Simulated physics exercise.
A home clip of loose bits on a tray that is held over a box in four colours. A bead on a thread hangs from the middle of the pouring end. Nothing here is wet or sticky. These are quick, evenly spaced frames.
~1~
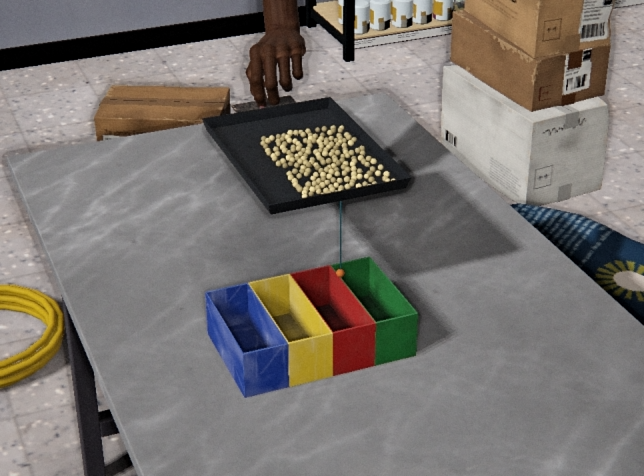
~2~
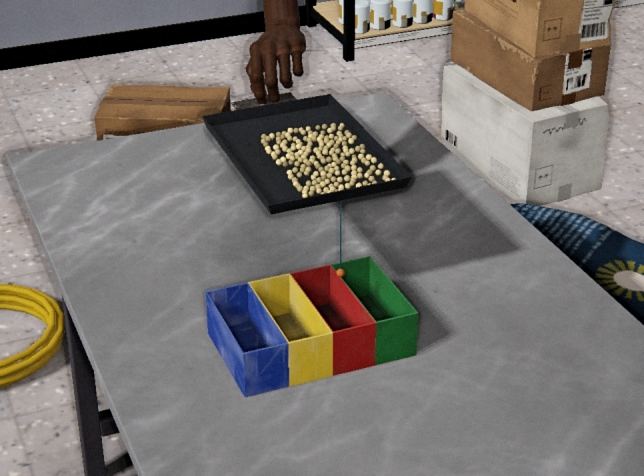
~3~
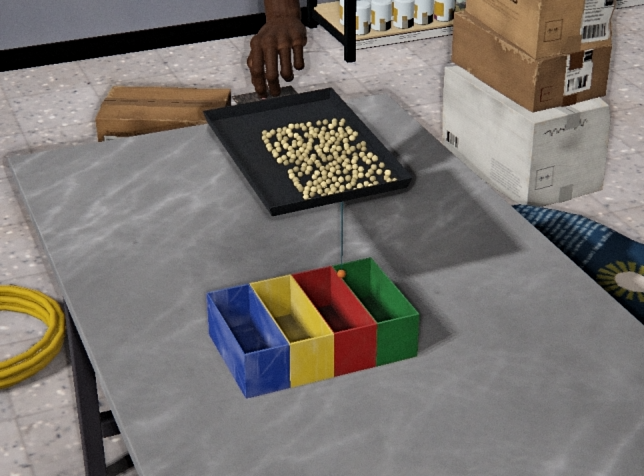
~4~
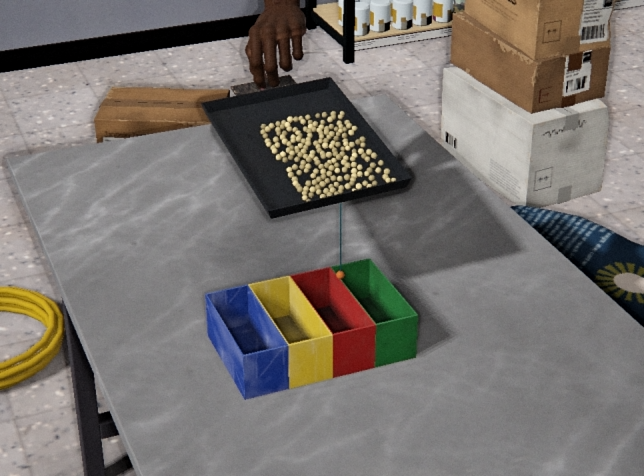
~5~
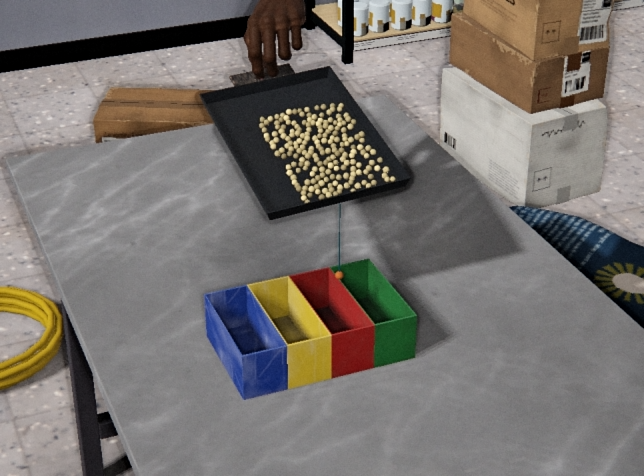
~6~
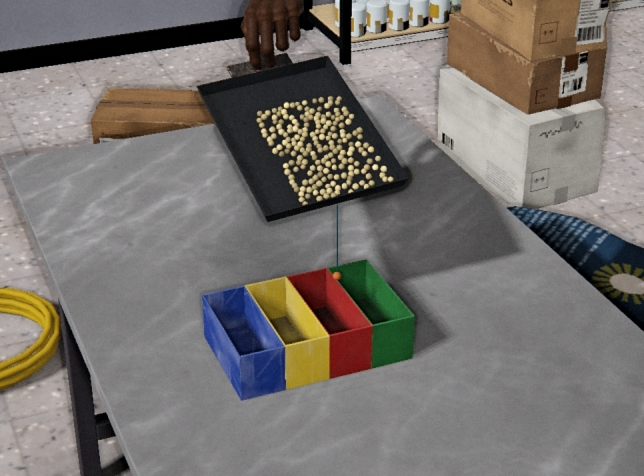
A black tray of pale, round beans hangs above a grey table, seen from above at an angle, with a dark hand at its far edge. Below sits an open box with blue, yellow, red and green cells from left to right, near stacked cartons and a yellow coil. The tray's far side rises gradually with the hand, tilting toward the box, while the beans barely shift on it and the view stays almost still.
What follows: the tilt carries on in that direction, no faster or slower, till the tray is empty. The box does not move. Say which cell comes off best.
Fullest: The yellow cell.
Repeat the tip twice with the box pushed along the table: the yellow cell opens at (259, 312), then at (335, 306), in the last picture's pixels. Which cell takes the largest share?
One: That red cell. Two: The blue cell.
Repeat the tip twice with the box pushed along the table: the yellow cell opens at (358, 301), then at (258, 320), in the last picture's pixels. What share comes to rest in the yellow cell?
About 20 and 20 per cent.
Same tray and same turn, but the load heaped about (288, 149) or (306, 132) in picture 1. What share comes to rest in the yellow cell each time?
First some 70, then 60 per cent.
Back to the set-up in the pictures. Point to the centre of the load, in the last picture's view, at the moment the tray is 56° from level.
At about (315, 192).
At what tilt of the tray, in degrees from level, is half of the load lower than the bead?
Around 105° of tilt.
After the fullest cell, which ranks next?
Next in line is the red cell.
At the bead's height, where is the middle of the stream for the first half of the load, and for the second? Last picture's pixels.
Around (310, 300) and then (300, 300).
Shortly afterwards, tray tipped steeply; all but a few on the tray; only a few falling or outside the box.
Next, tray tipped right over; the bulk on the tray; a little in the yellow cell; only a few in the blue cell; only a few in the red cell; a little falling or outside the box.
Some moments later, tray tipped past a quarter turn; near half in the yellow cell; near a third in the red cell; a little in the green cell; a little in the blue cell; only a few falling or outside the box.
In the end, tray tipped past a quarter turn; near half in the yellow cell; near a third in the red cell; a little in the green cell; a little in the blue cell; only a few outside the box.
